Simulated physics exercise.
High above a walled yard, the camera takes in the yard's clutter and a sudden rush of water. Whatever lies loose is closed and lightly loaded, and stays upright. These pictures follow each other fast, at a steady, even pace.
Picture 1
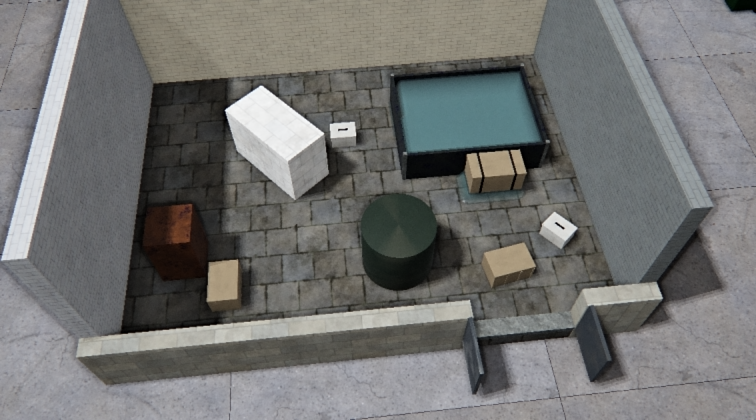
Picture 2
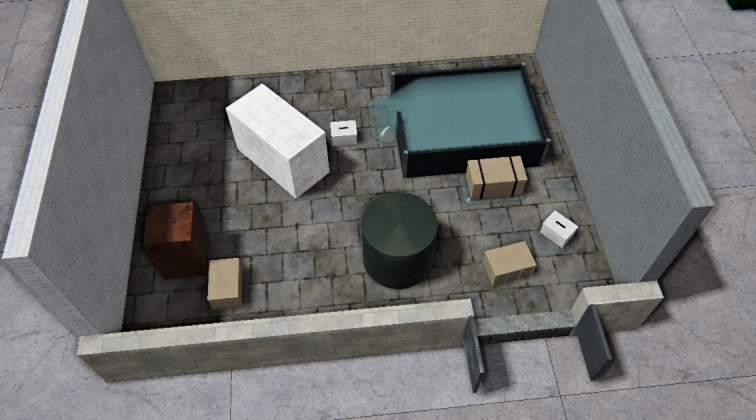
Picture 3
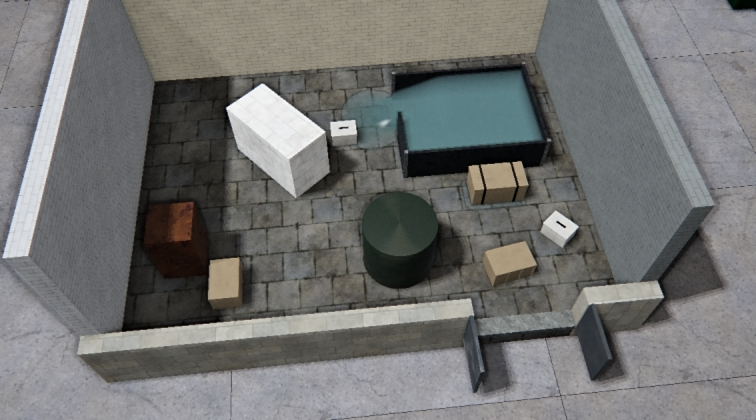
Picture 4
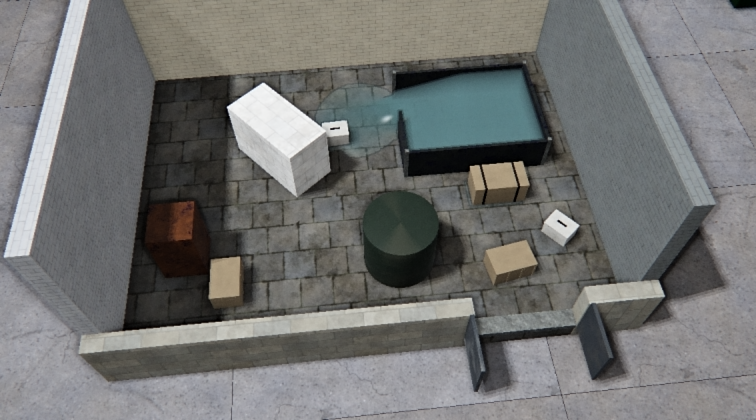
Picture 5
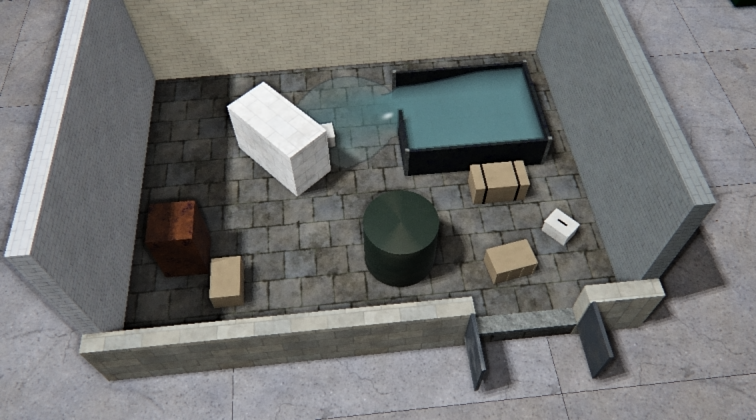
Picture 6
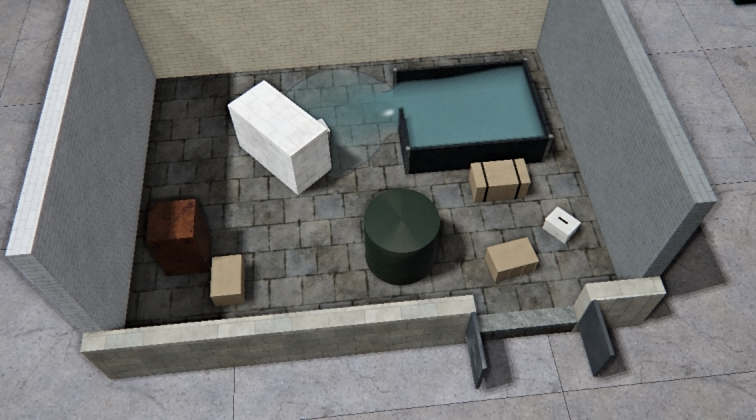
In this clip, water bursts from the left side of a dark tank in a walled yard and spreads across the paving; a strapped tan box shifts slightly, then a small white box slides left behind a large white block.
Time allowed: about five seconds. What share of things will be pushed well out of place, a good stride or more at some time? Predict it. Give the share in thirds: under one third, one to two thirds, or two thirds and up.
Counting the far movers, it's low - under a third.
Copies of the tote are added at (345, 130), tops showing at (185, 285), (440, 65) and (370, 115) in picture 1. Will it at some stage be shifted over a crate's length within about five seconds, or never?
Copy by copy, in order: Largely stays, largely stays, relocated.
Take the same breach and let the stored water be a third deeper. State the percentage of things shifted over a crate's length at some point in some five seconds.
20 in a hundred, or close to it.
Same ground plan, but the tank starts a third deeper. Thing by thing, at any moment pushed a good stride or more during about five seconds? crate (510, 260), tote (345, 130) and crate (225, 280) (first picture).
Going through them in turn, I'd say never got there, then got there, then never got there.
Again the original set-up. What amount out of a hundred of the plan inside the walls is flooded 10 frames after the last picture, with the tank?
Wet share: Around 35 %.
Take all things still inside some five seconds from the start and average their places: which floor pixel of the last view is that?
The average lands at about (395, 239).
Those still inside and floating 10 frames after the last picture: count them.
Result - 1.
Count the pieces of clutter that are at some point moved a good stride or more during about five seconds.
The total is 1.
A moment on, 1 of 5 are well off their spots; 1 afloat.
Next, 1 of 5 are well off their spots; 1 afloat.
Later, 1 of 5 are well off their spots; 1 afloat.
In the end, 1 of 5 are well off their spots, and 1 have been at some point; 1 afloat.
